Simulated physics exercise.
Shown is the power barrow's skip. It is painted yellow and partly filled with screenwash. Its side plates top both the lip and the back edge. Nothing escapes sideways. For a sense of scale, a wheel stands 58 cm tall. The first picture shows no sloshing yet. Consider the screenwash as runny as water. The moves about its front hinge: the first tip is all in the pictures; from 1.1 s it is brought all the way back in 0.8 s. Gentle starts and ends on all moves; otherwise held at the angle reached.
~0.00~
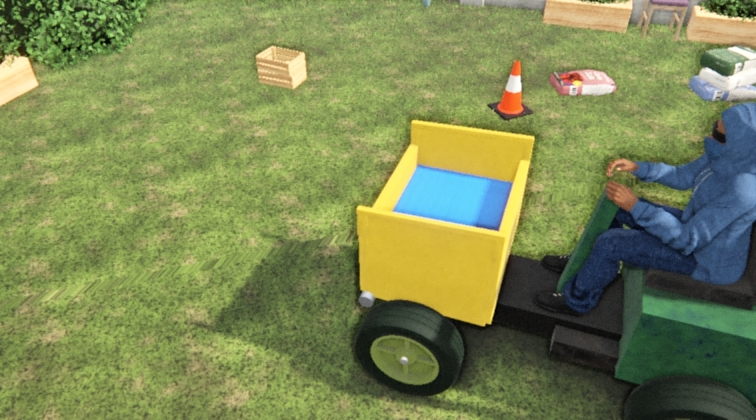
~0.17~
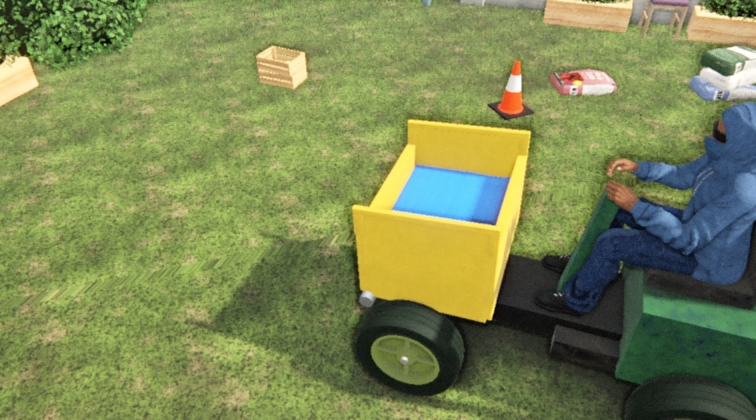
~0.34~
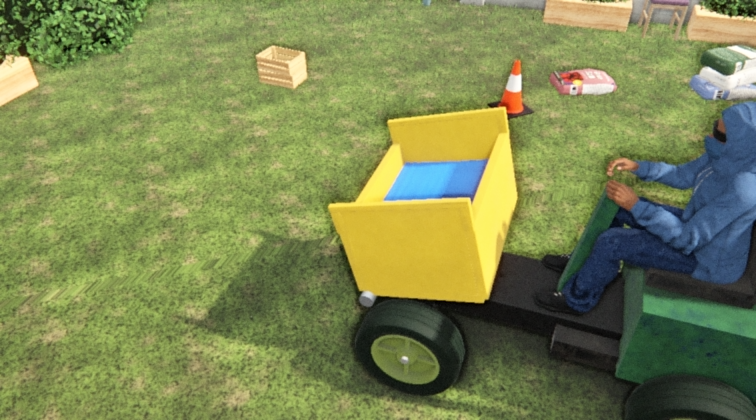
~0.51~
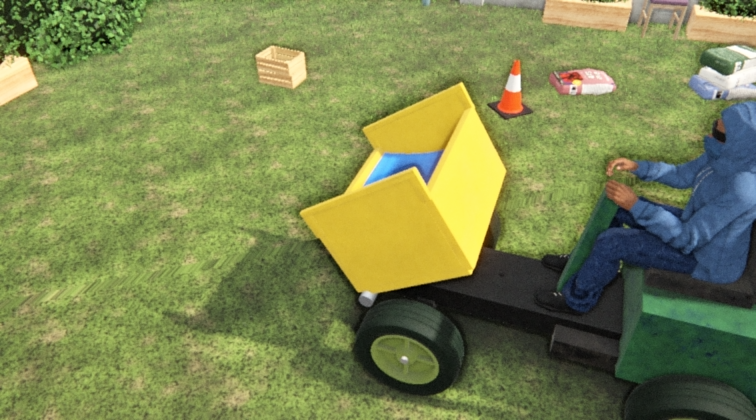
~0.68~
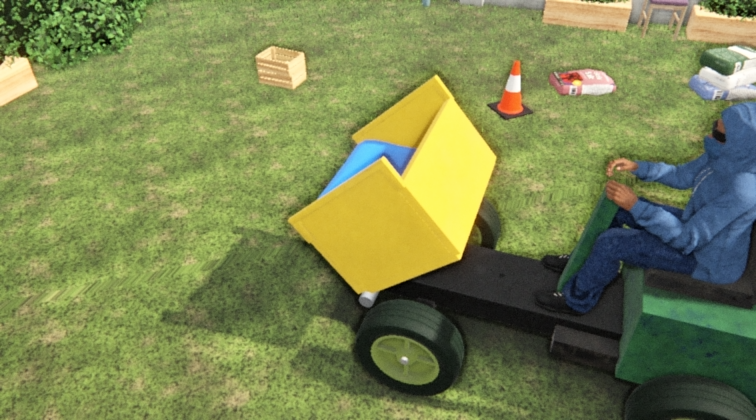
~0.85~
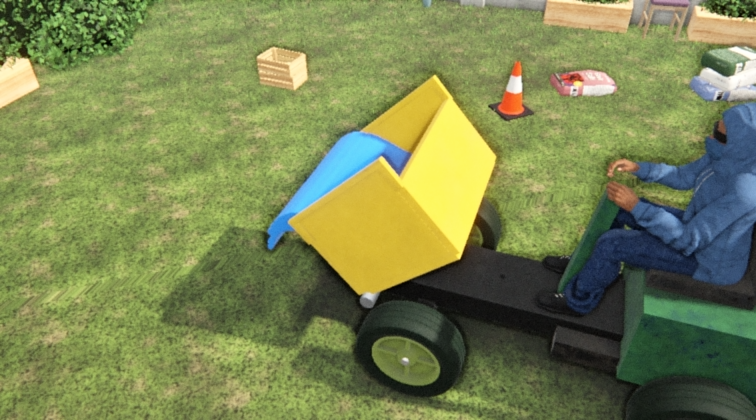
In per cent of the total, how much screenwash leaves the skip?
45 %.
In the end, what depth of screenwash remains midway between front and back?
Roughly 12 centimetres.
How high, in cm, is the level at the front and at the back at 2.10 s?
Some 6 cm in front and some 28 cm behind.
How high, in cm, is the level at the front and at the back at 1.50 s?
The front stands at 34 cm and the back at 0 cm.
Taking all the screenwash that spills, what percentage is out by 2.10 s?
By then about 100 per cent is out.
By 1.50 s the skip is at 21° forwards, the surface stands 34 cm on the front, 0 cm on the back; the loss stands at 45 per cent, over the front.
By 2.10 s the surface stands 6 cm on the front, 29 cm on the back; the loss stands at 45 per cent, over the front.
By 2.70 s the surface stands 26 cm on the front, 8 cm on the back; the loss stands at 45 per cent, over the front.
By 4.78 s the loss stands at 45 per cent, over the front, 62 of 136 litres.
